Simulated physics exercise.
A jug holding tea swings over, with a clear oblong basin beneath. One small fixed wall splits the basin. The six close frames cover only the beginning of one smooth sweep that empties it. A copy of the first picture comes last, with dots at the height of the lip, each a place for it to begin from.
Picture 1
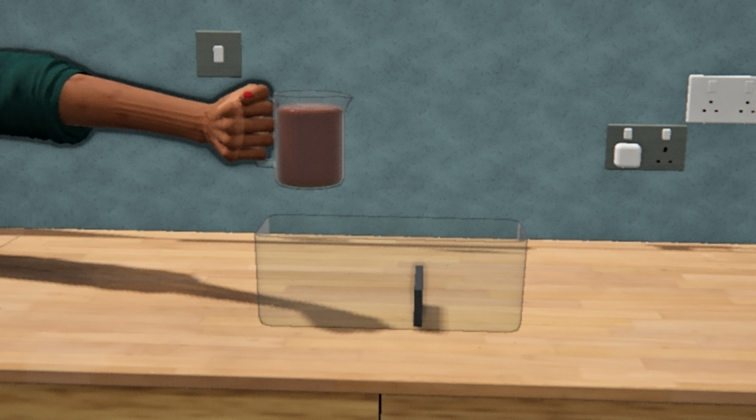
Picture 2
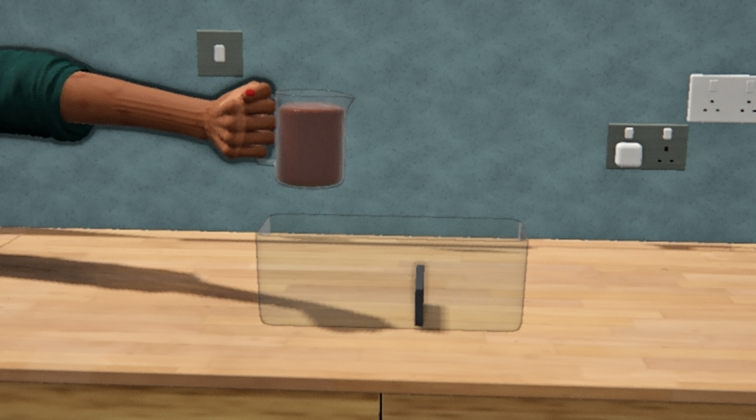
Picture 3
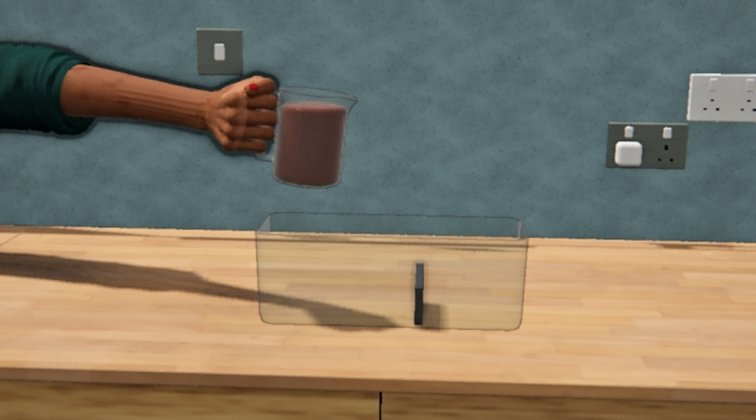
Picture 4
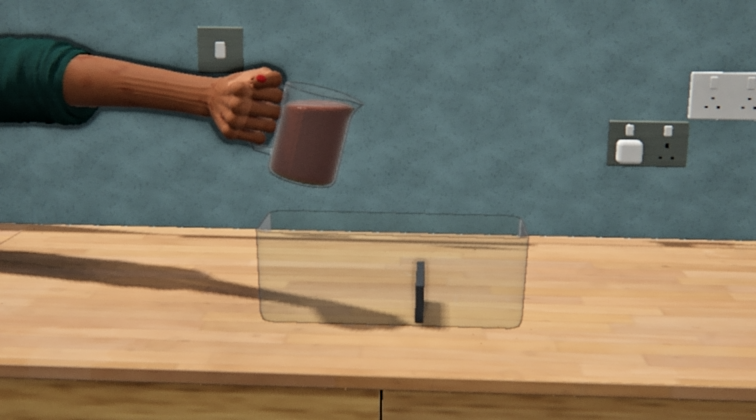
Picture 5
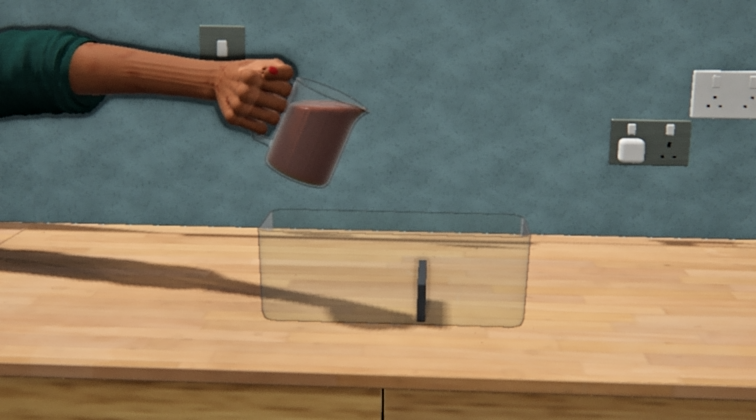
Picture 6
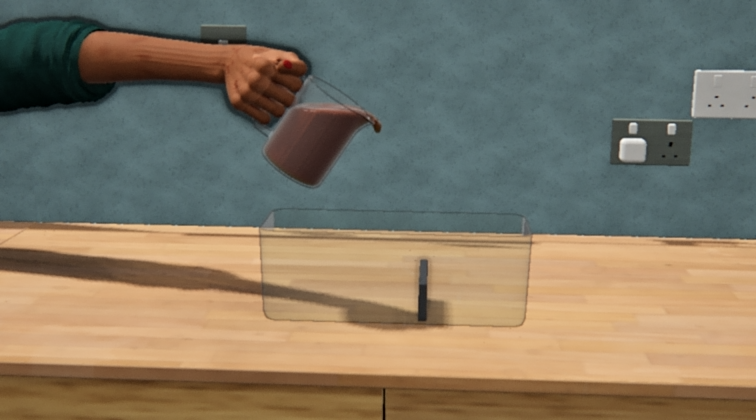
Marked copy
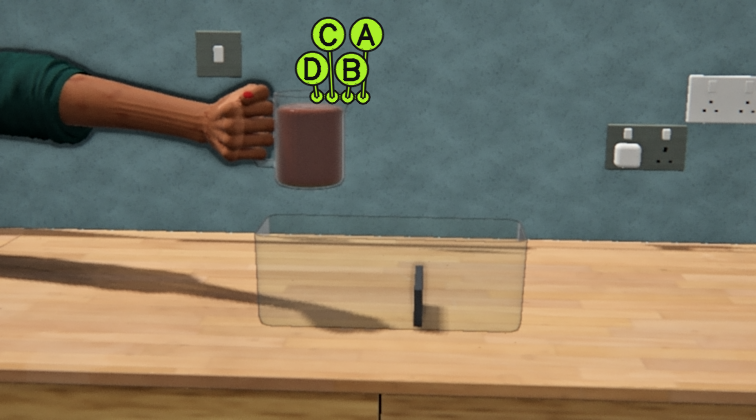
A hand tilting a clear jug of brown liquid rightward above a transparent oblong basin, the liquid just starting over its lip.
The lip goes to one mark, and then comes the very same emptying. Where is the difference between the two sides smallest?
Spot A.
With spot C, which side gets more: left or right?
The left side.
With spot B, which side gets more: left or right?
The left side.
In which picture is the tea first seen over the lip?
In picture 6.
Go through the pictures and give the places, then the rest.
Upright, lip at (352, 97); basin from (259, 324) to (521, 331); top of the wall at (419, 277); nothing has left yet.
Upright, lip at (355, 97); nothing has left yet.
Tipped about 6°, lip at (358, 99); nothing has left yet.
Tipped about 13°, lip at (363, 104); nothing has left yet.
Tipped about 23°, lip at (369, 111); nothing has left yet.
Tipped about 34°, lip at (373, 122); tea is over the lip, down to (378, 131).
On the marked copy, A at (363, 97); B at (347, 96); C at (332, 96); D at (316, 96).
Choosing A, about 49 % ends left of the wall and 51 % right of it.
Choosing B, about 86 % ends left of the wall and 13 % right of it.
Choosing C, about 97 % ends left of the wall and 2 % right of it.
Choosing D, about 96 % ends left of the wall and 3 % right of it.
